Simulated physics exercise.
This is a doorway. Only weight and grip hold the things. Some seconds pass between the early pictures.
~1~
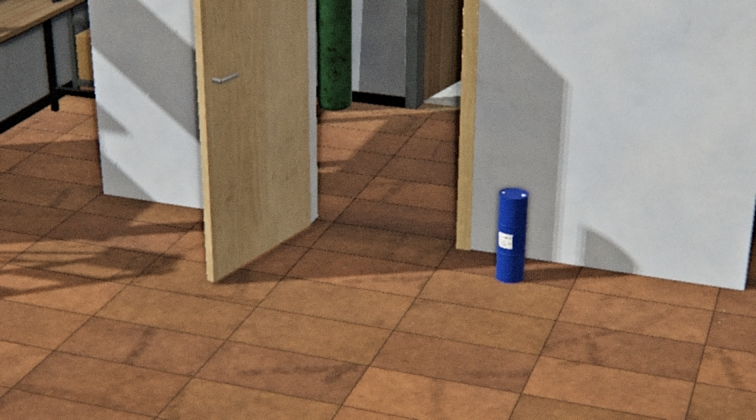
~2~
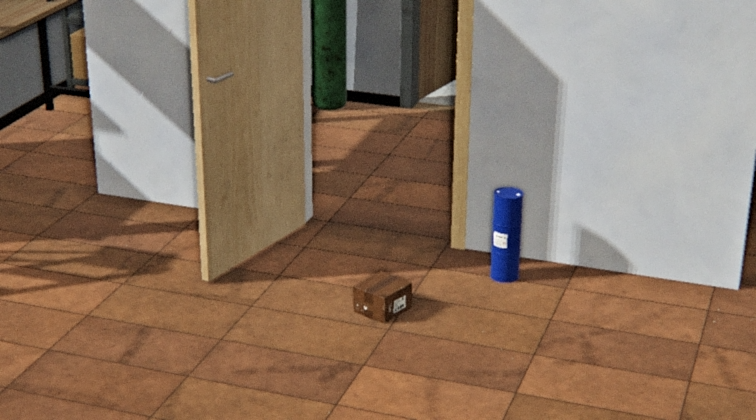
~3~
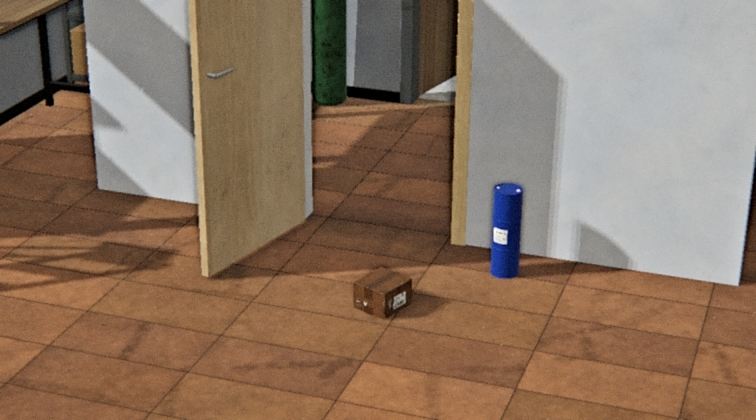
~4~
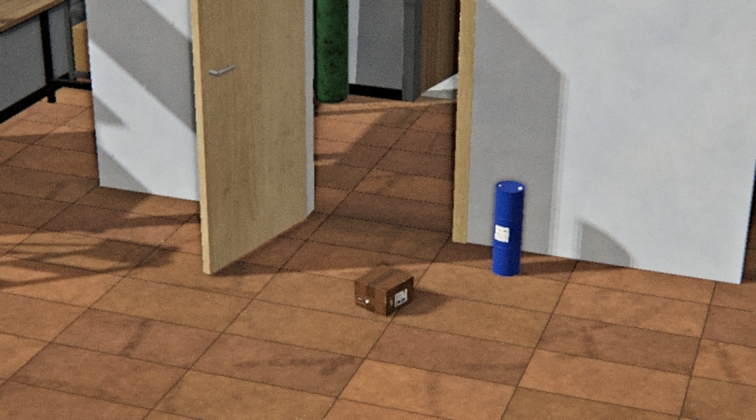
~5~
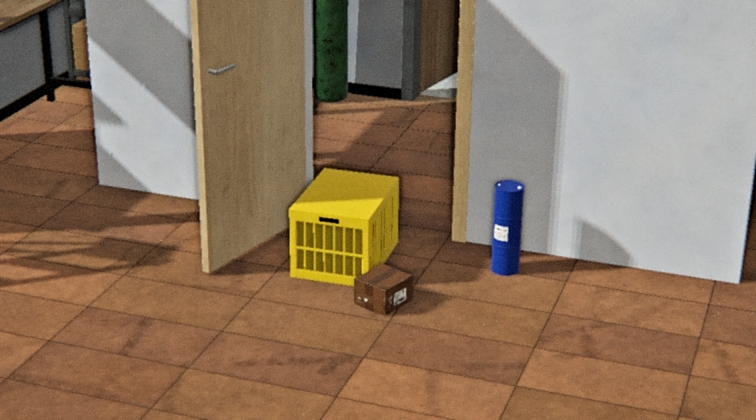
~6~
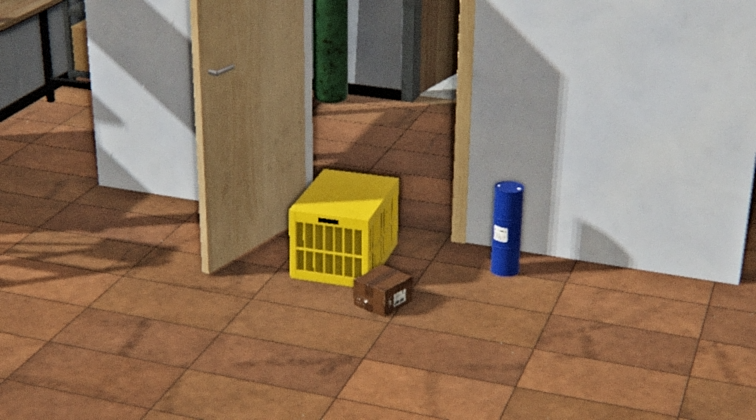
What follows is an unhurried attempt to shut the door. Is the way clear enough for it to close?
It is blocked.
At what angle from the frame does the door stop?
Some 75° open.
Then, 0.30 s on from there, door at 98°.
Then, 0.50 s on from there, door at 85°.
Then, 0.60 s on from there, door at 77°.
Then, 0.70 s on from there, door at 75°.
In the end, door at 75°; all 3 unmoved. At the end, from the last picture's camera, yellow chest near (346, 227).
